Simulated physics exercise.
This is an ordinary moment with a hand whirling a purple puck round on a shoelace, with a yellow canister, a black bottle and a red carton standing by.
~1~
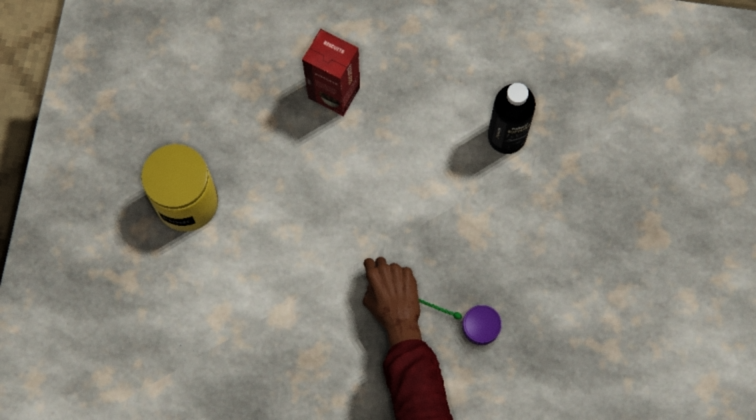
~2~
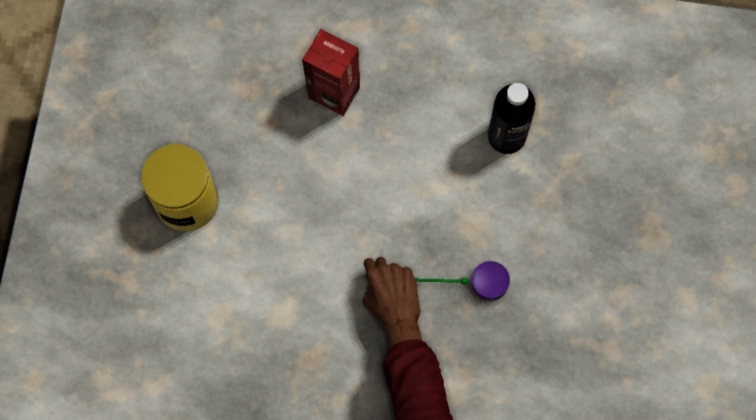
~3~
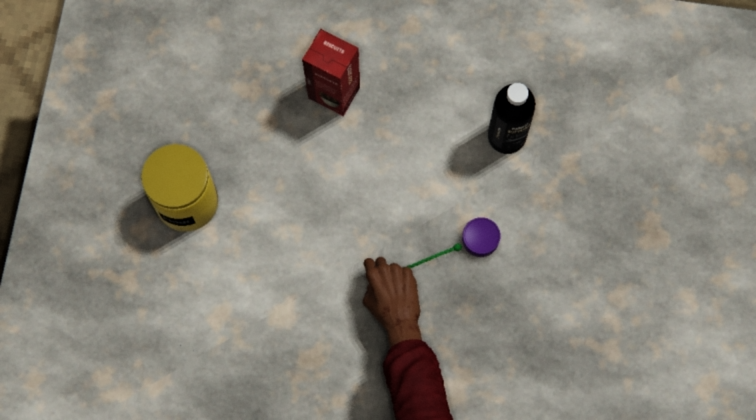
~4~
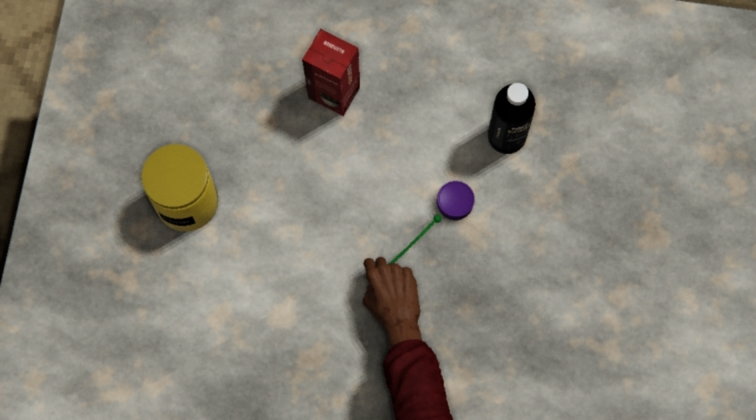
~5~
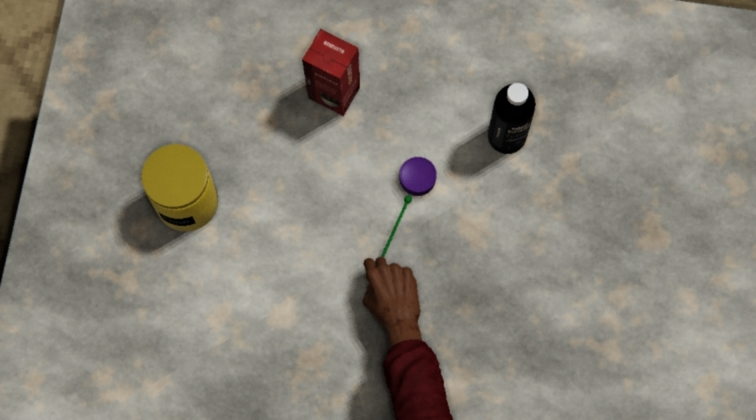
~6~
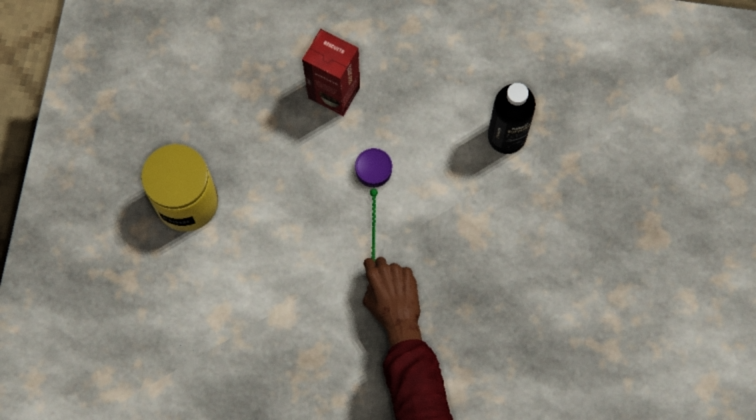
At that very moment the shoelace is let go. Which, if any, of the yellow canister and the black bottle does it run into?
The yellow canister is run into; the black bottle is not run into.
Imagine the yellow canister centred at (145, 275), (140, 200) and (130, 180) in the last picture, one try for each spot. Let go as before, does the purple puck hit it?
In case one it is avoided, in case two it takes a blow, and in case three it takes a blow.
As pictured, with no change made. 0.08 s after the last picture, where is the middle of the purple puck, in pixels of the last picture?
At that time it is at about pixel (288, 180).
Then, 0.08 s after the last picture, puck near (288, 180).
Then, 0.20 s after the last picture, puck near (235, 189); yellow canister tapped.
At rest, puck near (235, 189); yellow canister tapped. The yellow canister takes the knock and the black bottle stays untouched.
